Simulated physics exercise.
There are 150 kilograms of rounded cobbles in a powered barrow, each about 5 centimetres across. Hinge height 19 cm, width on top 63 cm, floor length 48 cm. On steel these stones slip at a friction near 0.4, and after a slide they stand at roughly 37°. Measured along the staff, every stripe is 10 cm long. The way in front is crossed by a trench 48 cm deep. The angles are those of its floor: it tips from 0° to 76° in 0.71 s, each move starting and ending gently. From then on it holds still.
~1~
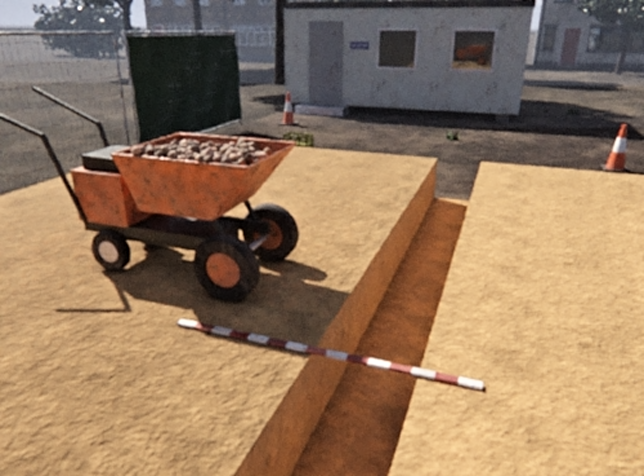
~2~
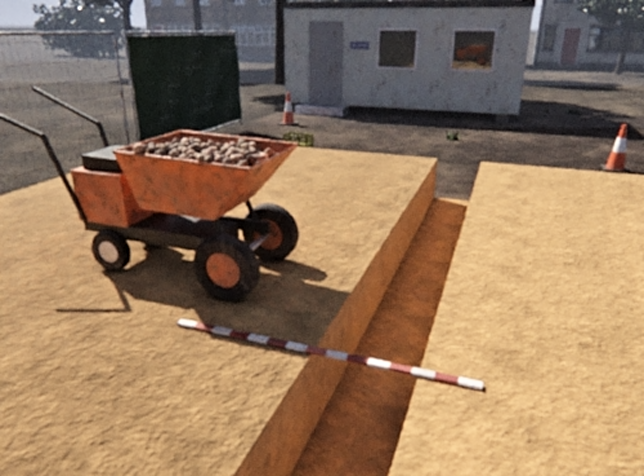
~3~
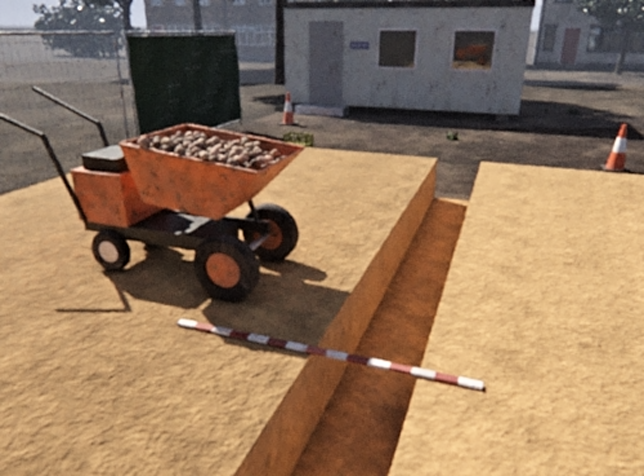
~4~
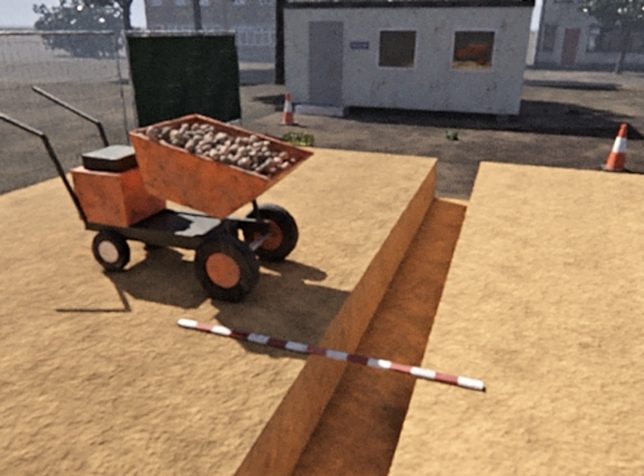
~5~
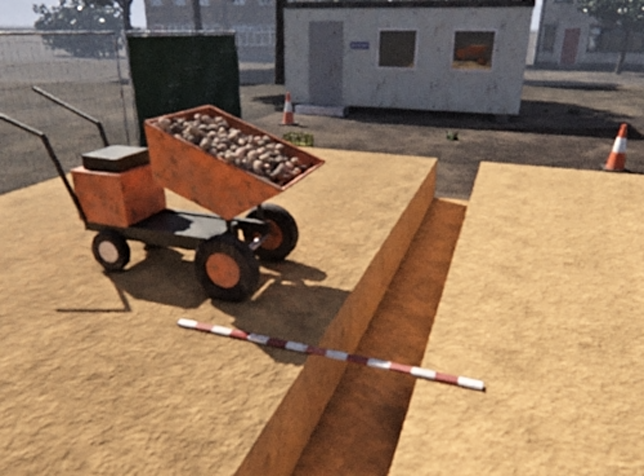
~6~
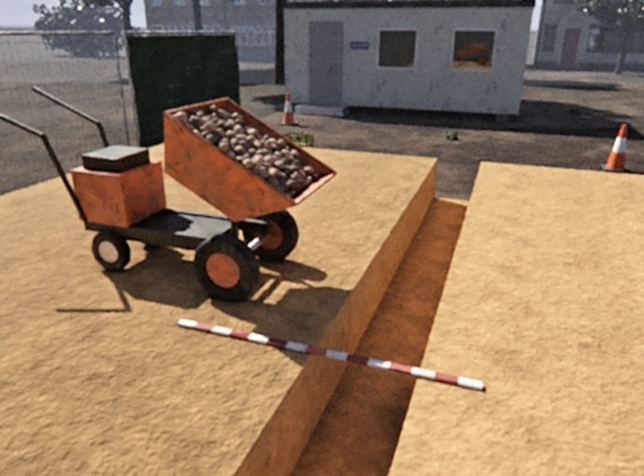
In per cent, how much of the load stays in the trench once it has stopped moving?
I would say about 99 per cent.
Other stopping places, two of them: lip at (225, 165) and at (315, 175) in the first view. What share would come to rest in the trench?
Around 95% for the first place and 30% for the second.
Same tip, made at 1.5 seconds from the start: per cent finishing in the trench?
My guess is near 100 percent.
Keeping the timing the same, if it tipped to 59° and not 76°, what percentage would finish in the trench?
Then close to 75 per cent.
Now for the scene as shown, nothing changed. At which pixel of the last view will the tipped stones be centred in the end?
Their middle is at about (396, 364).
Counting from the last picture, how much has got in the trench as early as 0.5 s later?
Something like 50 in a hundred.
Then, 0.2 s after the last picture the floor is at 64°, 100 % in the tray; the foremost stones are at (342, 245).
Then, 0.5 s after the last picture the floor is at 76°, 49 % in the tray, 51 % in the trench; the foremost stones are at (426, 359).
Then, 0.9 s after the last picture the floor is at 76°, 8 % in the tray, 91 % in the trench, 1 % past the trench; the foremost stones are at (465, 335).
Then, 2.8 s after the last picture the floor is at 76°, 0 % in the tray, 99 % in the trench, 1 % past the trench; the foremost stones are at (499, 353).
